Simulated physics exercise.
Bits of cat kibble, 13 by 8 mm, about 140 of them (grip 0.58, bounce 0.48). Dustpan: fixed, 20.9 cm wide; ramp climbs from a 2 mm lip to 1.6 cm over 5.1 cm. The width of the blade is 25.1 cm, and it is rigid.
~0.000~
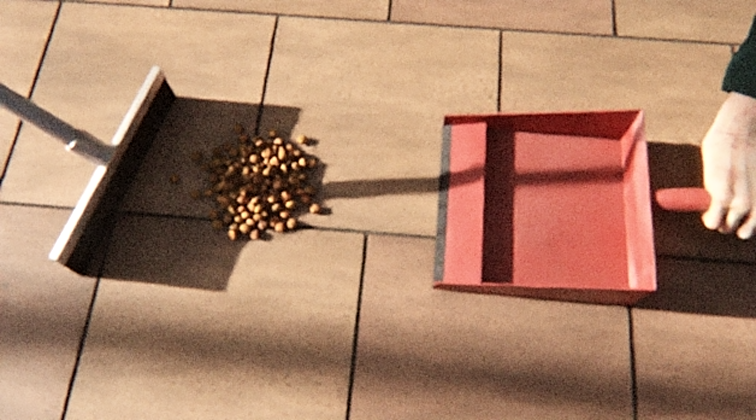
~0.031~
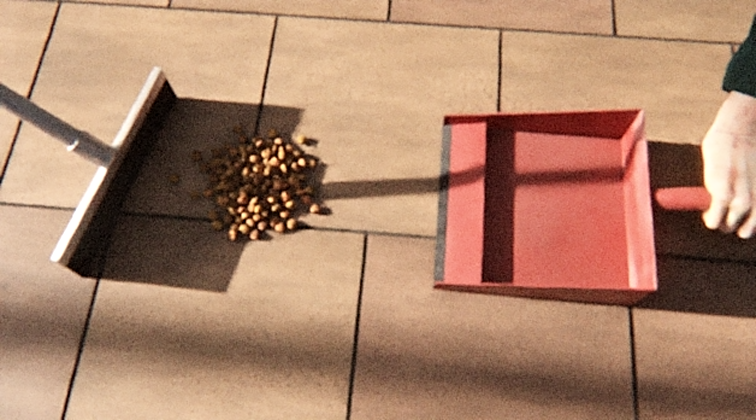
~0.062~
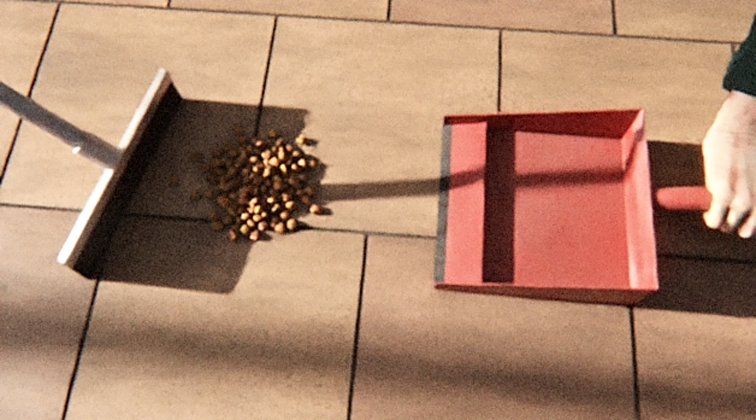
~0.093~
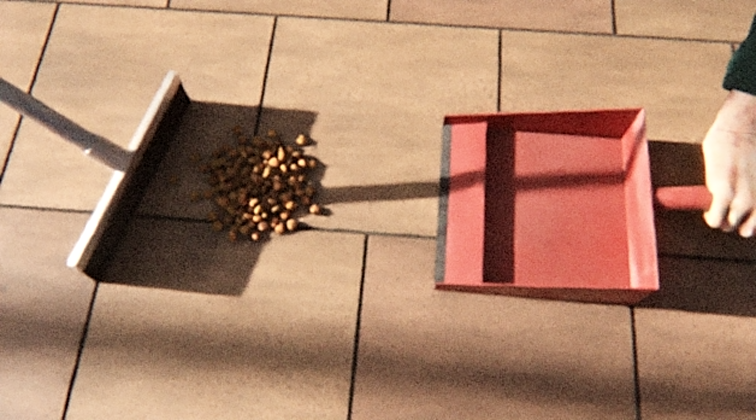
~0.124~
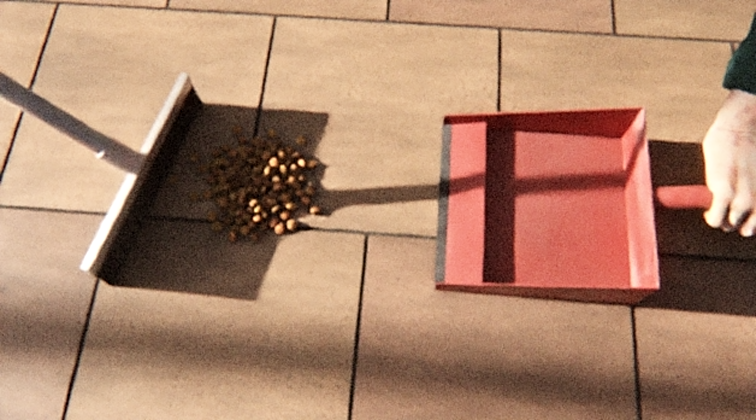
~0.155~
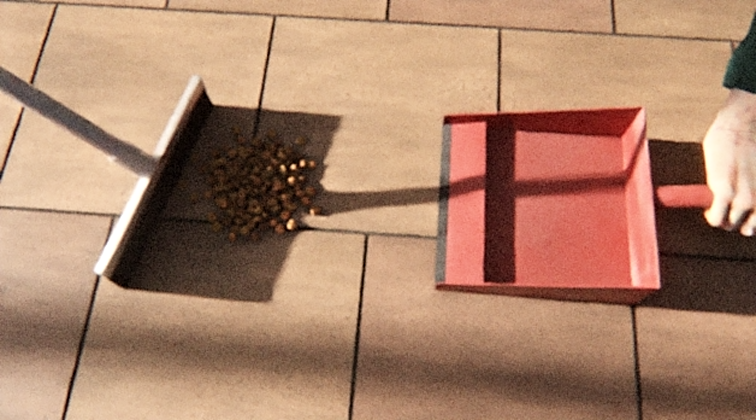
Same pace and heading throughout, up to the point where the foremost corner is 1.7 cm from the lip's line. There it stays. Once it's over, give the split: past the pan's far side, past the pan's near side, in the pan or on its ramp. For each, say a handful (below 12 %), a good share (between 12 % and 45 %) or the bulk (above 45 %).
In order: Past the pan's far side: You'll see just a dash of it there; past the pan's near side: You'll see just a dash of it there; in the pan or on its ramp: You'll see a middling helping of it there.
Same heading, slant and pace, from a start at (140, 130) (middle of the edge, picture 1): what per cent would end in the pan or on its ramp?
Roughly 5 percent, ramp included.
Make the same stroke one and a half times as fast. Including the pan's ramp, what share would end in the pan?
In that case close to 25 per cent.
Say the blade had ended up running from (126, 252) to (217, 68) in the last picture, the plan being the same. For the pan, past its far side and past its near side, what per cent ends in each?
Pan: 5, far side: 10, near side: 0.
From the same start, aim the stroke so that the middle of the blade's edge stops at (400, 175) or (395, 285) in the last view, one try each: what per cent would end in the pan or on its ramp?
The two tries give about 10 and 20 percent.
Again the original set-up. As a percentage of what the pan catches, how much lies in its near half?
I'd put it near 60 per cent.
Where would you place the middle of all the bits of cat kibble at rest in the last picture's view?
Estimated resting centre: Around (427, 223).
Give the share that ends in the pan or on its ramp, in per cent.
Around 20 in a hundred finish there.
Then, at 0.42 s, middle of the blade 19 cm from the lip; 0 % over the lip, far side 0 %, near side 0 %.
Then, at 0.60 s, middle of the blade 10 cm from the lip; 0 % over the lip, far side 0 %, near side 5 %.
After 0.90 s, middle of the blade 5 cm from the lip; 20 % over the lip, far side 0 %, near side 5 %.
At rest (1.3 s), far side 0 %, near side 5 %, pan 20 %, in front of the lip or behind the blade 70 %.
